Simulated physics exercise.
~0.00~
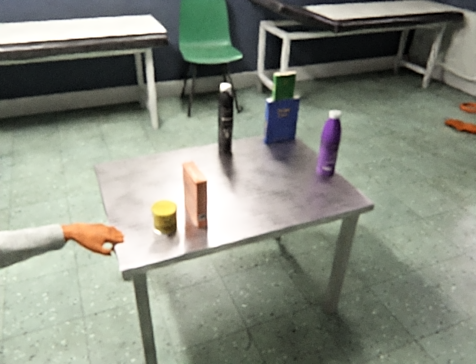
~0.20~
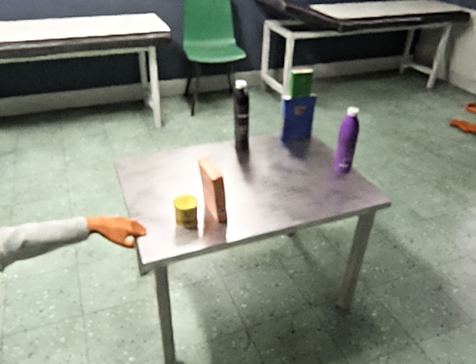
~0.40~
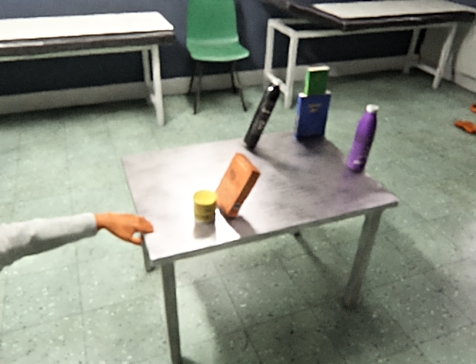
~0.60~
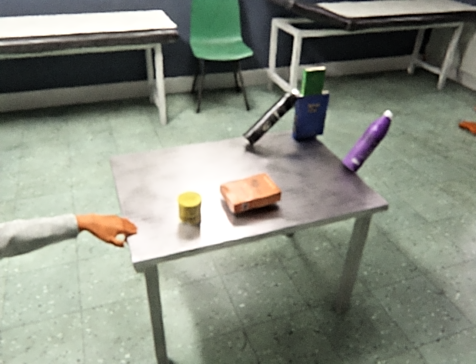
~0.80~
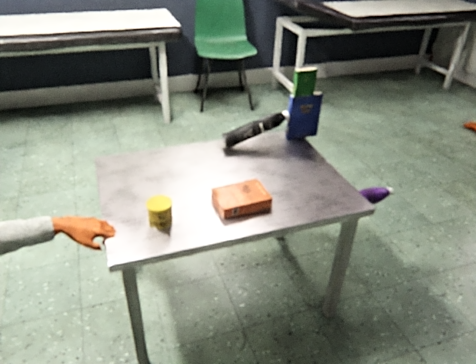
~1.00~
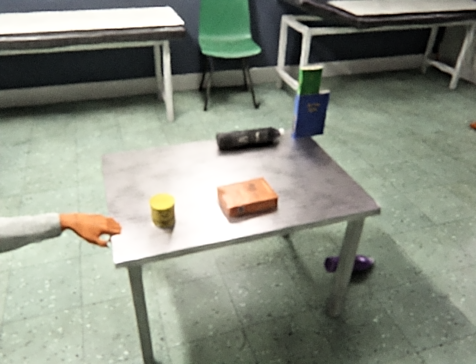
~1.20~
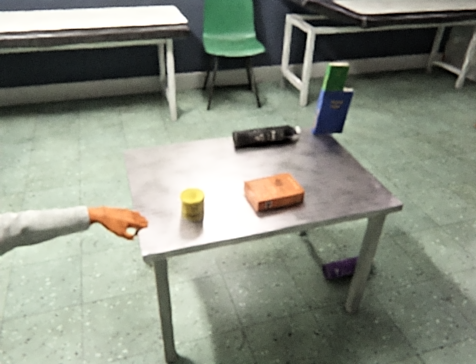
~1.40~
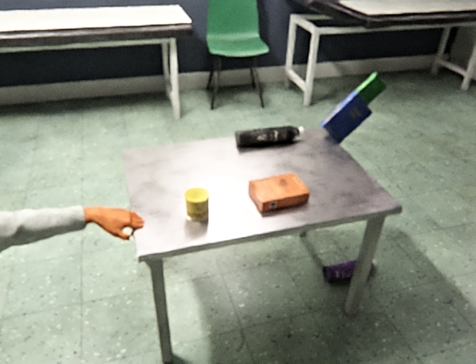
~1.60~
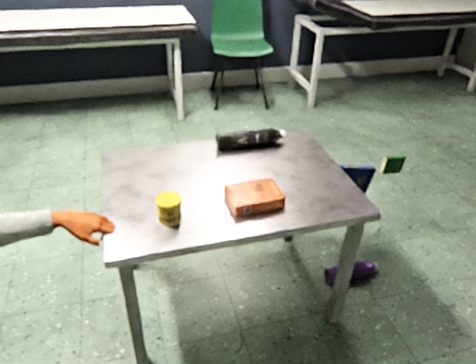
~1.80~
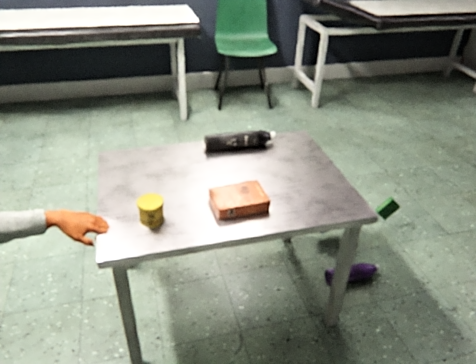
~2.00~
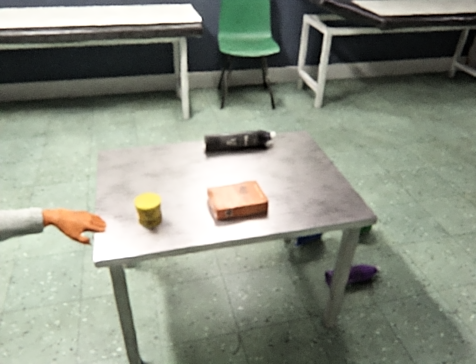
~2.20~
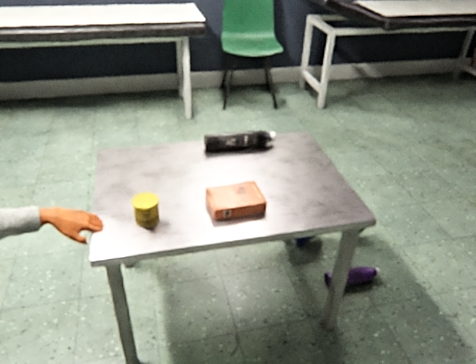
We see a hand at the edge of a light table as the table jerks back and forth; the orange packet and black bottle topple onto it, the purple bottle falls off, then the stacked blue and green books drop too, while the yellow tin stays upright.
